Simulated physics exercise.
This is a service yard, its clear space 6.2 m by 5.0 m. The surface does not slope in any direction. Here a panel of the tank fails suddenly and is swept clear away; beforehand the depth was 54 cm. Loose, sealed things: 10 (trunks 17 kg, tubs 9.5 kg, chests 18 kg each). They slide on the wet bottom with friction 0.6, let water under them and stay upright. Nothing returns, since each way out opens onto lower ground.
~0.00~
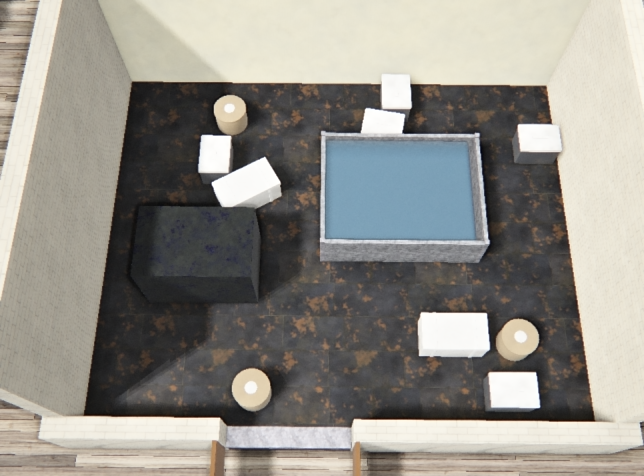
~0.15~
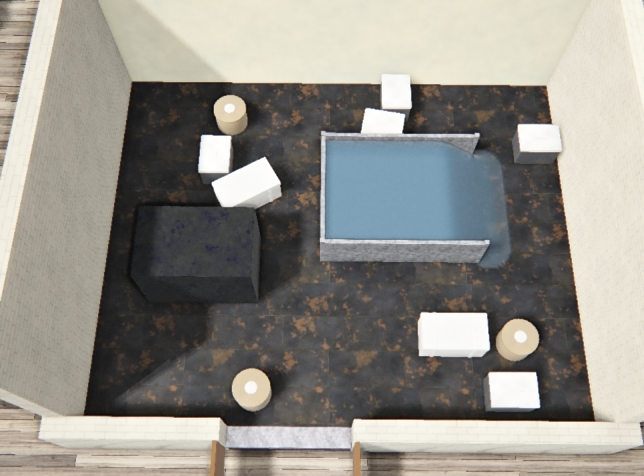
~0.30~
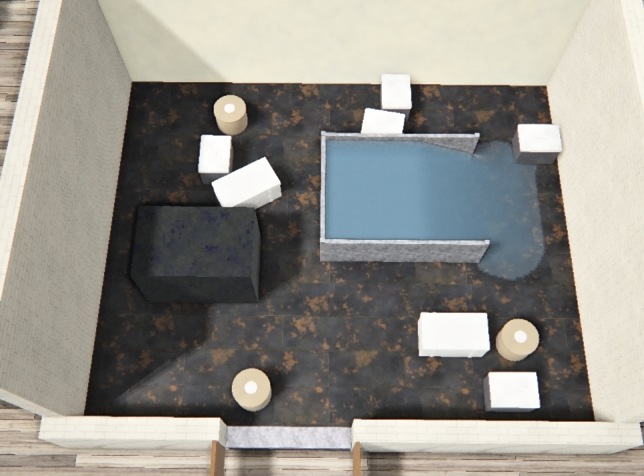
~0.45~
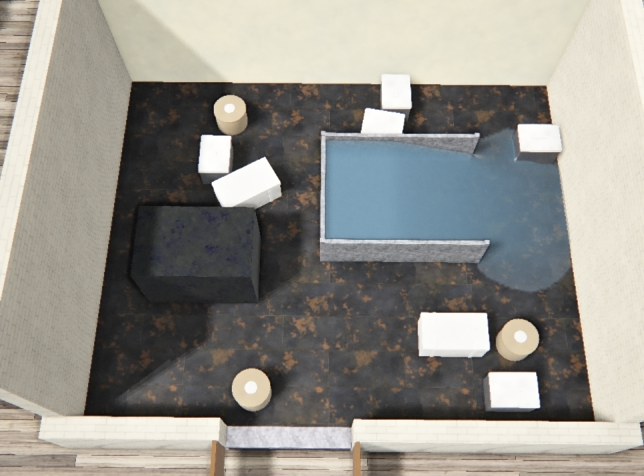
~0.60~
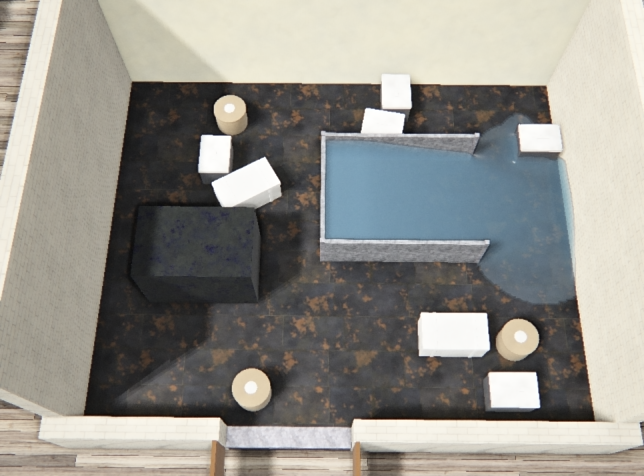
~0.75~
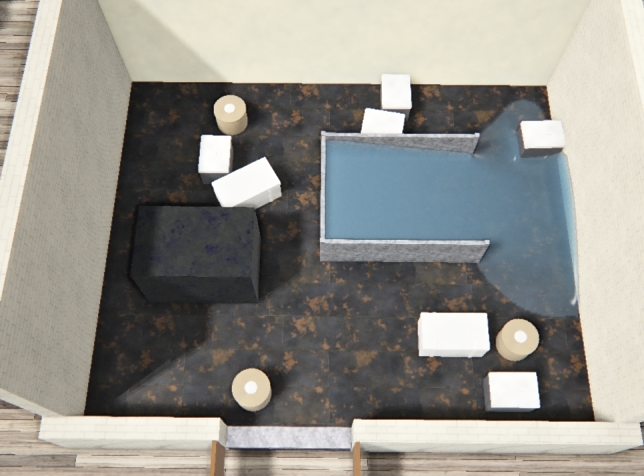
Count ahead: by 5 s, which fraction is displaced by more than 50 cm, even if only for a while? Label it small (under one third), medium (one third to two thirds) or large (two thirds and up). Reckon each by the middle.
Large.
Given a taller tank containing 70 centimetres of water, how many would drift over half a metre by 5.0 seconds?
That would make 9 of them.
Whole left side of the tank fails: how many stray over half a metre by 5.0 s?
The count would be 5.
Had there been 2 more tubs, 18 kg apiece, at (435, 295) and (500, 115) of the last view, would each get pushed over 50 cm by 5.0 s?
Result, in sequence: Not exceeded / exceeded.
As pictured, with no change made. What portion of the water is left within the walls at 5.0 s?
Around 98 per cent of the water is still in there.
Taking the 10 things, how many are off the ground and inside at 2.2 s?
0 of them.
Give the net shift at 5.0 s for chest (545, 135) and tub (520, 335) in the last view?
Net shifts, in order: 300 cm and 200 cm.
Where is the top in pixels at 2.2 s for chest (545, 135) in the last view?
Somewhere near (466, 93) in the last view.
After 1.1 s 0 of 10 are over 50 cm from their spots; 0 afloat.
After 2.2 s 1 of 10 are over 50 cm from their spots; 0 afloat.
After 3.5 s 5 of 10 are over 50 cm from their spots; 3 afloat.
After 5.0 s 8 of 10 are over 50 cm from their spots, and 8 have been at some point; 0 afloat.
